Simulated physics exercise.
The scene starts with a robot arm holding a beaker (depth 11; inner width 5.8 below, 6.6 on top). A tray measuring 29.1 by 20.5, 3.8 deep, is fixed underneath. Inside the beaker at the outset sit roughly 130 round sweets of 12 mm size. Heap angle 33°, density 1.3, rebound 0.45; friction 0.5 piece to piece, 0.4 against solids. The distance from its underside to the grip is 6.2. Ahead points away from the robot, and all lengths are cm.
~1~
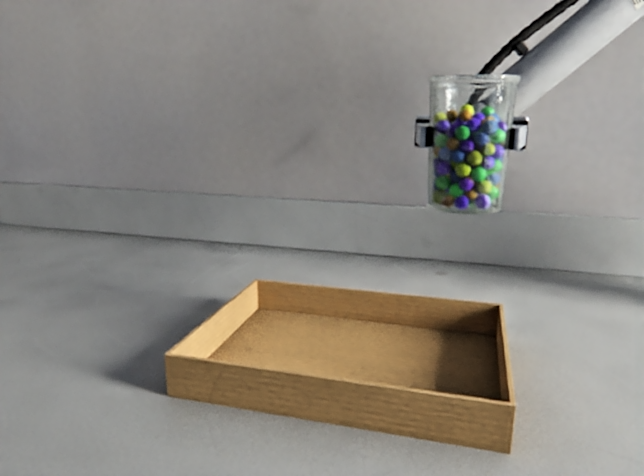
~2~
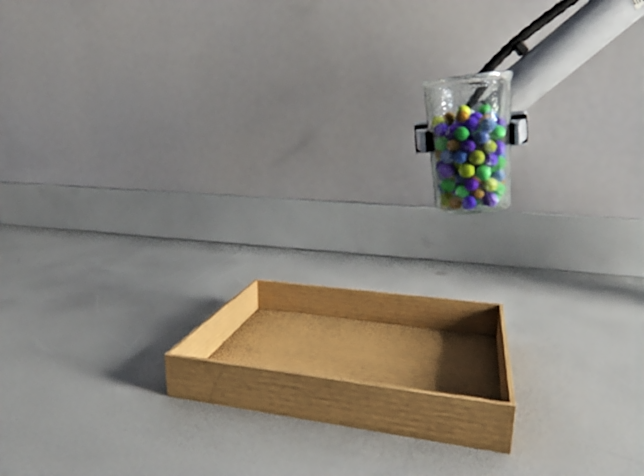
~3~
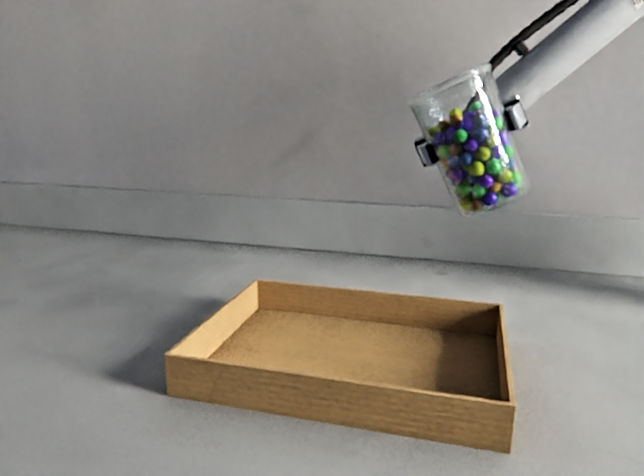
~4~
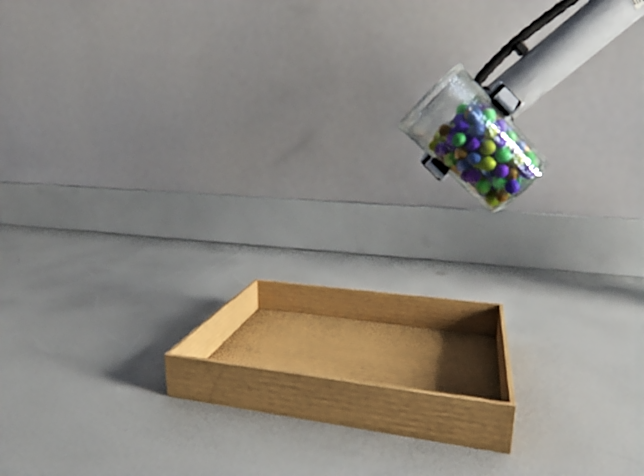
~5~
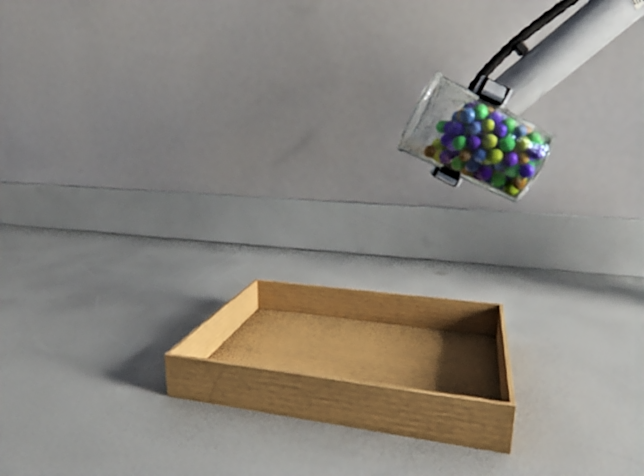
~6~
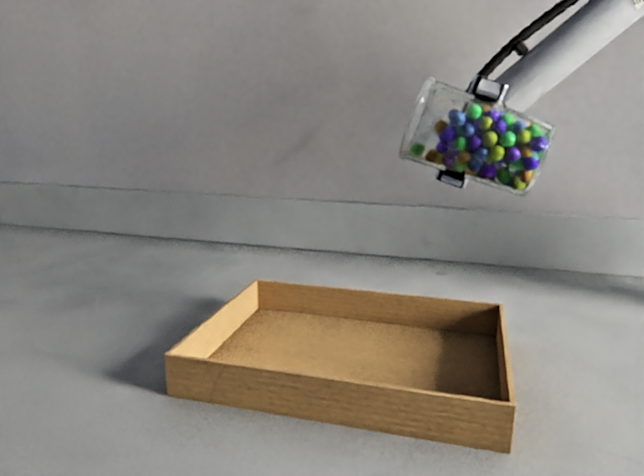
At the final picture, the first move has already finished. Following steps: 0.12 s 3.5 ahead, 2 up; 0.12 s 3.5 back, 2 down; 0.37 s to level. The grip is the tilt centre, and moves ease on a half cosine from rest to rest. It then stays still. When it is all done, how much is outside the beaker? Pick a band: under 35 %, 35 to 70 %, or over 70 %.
Under 35 %.
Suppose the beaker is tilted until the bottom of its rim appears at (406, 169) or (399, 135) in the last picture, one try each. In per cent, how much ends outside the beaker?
Close to 55 percent for the first and close to 10 percent for the second.
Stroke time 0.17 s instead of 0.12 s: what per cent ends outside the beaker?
Then about 5 per cent.
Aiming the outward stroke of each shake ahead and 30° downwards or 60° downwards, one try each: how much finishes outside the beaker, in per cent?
Result: Approx. 5 % and 0 %, one try each.
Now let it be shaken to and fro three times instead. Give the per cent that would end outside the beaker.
It would come to about 50 %.
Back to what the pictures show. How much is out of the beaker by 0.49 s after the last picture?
Roughly 25 per cent by then.
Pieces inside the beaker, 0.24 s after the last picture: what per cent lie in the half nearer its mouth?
Mouth half share: Roughly 65 %.
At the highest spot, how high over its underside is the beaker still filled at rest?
Roughly 8.5 centimetres.
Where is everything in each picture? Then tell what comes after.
In the first picture, beaker middle at (469, 145), level; upper third of the load around (472, 128), from x 440 to 500, top at y 110; 132 in the beaker.
In the second picture, beaker middle at (470, 145), tilted 7° forward; upper third of the load around (472, 129), from x 440 to 500, top at y 110.
In the third picture, beaker middle at (472, 145), tilted 25° forward; upper third of the load around (473, 128), from x 435 to 515, top at y 105.
In the fourth picture, beaker middle at (475, 143), tilted 47° forward; upper third of the load around (474, 130), from x 435 to 530, top at y 110.
In the fifth picture, beaker middle at (476, 141), tilted 65° forward; upper third of the load around (478, 128), from x 430 to 535, top at y 105.
In the sixth picture, beaker middle at (477, 140), tilted 72° forward; upper third of the load around (477, 127), from x 415 to 540, top at y 110; 132 in the beaker.
Then, 0.24 s later, tilted 72° forward, highest piece 25 above the table; 111 in the beaker, 21 in flight or on a rim.
Then, 0.49 s later, tilted 18° forward, highest piece 27 above the table; 102 in the beaker, 29 in the tray, 1 in flight or on a rim.
Then, 0.81 s later, level, highest piece 25 above the table; 102 in the beaker, 30 in the tray.
Then, 1.86 s later, level, highest piece 25 above the table; 102 in the beaker, 30 in the tray.
At rest, 102 in the beaker, 30 in the tray. That is 23 % outside the beaker.
